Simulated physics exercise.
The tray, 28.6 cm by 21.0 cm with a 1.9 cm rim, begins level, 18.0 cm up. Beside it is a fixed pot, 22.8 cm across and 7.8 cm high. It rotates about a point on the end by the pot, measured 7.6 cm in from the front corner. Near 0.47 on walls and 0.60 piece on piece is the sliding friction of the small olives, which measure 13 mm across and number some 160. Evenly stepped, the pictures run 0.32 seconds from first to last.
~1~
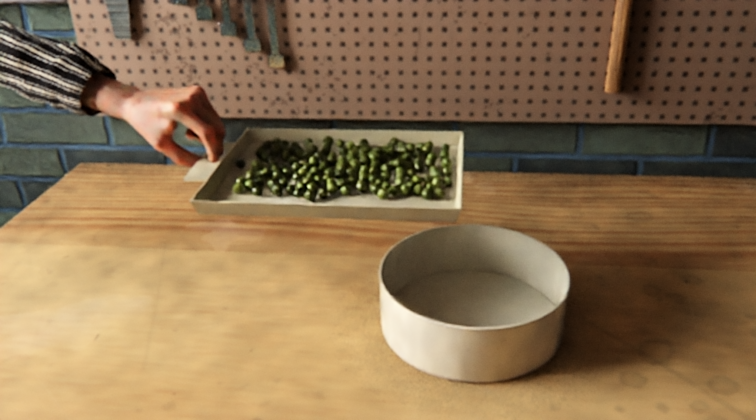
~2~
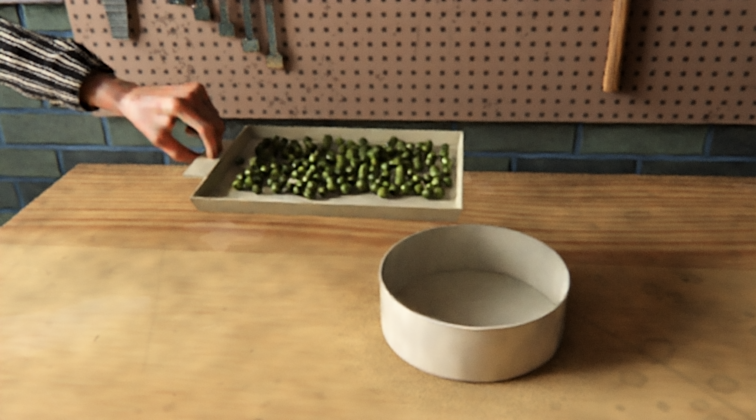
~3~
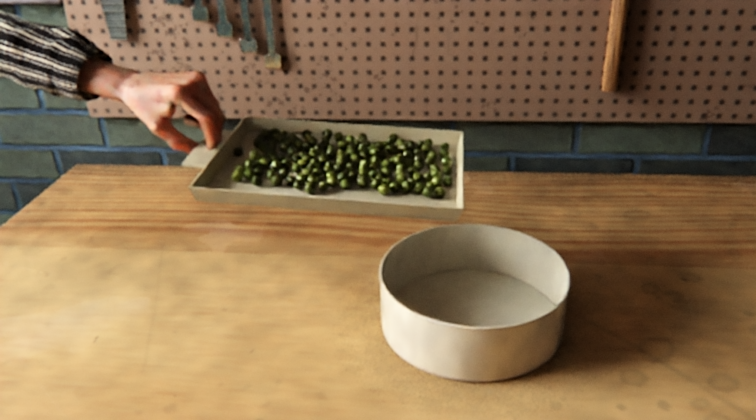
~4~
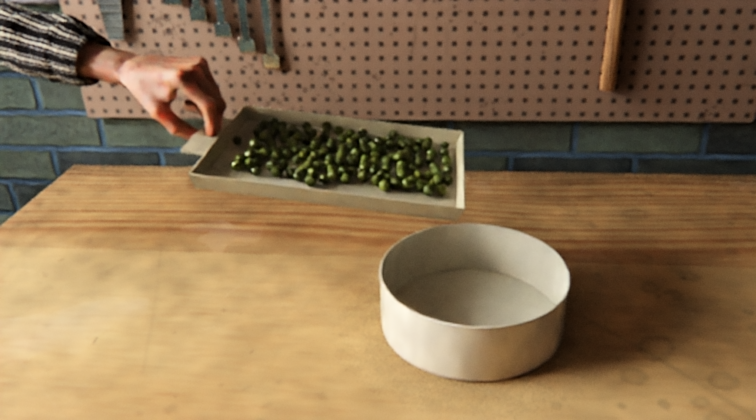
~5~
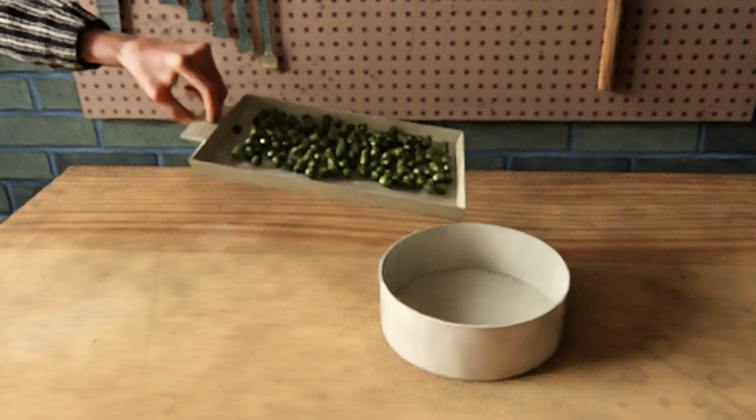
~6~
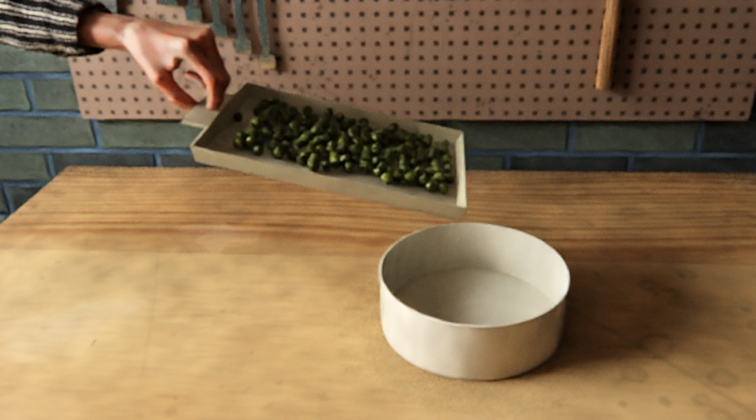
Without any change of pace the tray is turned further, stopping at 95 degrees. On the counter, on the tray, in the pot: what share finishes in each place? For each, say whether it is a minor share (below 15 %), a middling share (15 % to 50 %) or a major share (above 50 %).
As I see it, counter: Will likely hold a medium amount. Tray: Will likely hold a small amount. Pot: Will likely hold the majority.
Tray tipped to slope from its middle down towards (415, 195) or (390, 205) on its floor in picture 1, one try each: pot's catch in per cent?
Near 95 and 75 percent, in that order.
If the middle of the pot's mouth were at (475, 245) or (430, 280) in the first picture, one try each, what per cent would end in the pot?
That gives roughly 85 per cent and then 30 per cent.
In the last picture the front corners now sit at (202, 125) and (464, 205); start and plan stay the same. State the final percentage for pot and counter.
Split: Pot = 70, counter = 30.
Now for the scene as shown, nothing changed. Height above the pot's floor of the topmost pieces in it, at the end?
I'd put it at close to 3.0 centimetres.
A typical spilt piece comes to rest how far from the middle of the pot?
I'd say around 20 centimetres.
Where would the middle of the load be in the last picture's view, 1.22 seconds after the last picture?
Look near (452, 129) in the last picture.
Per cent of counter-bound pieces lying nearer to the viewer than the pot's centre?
I'd put it at around 0 per cent.
Then, 0.73 s after the last picture, tilt 51 degrees; the tray holds 100 %, the pot 0 %.
Then, 1.22 s after the last picture, tilt 77 degrees; the tray holds 100 %, the pot 0 %.
Then, 1.78 s after the last picture, tilt 95 degrees; the tray holds 5 %, the pot 60 %.
In the end, counter 35 %, tray 0 %, pot 65 %.
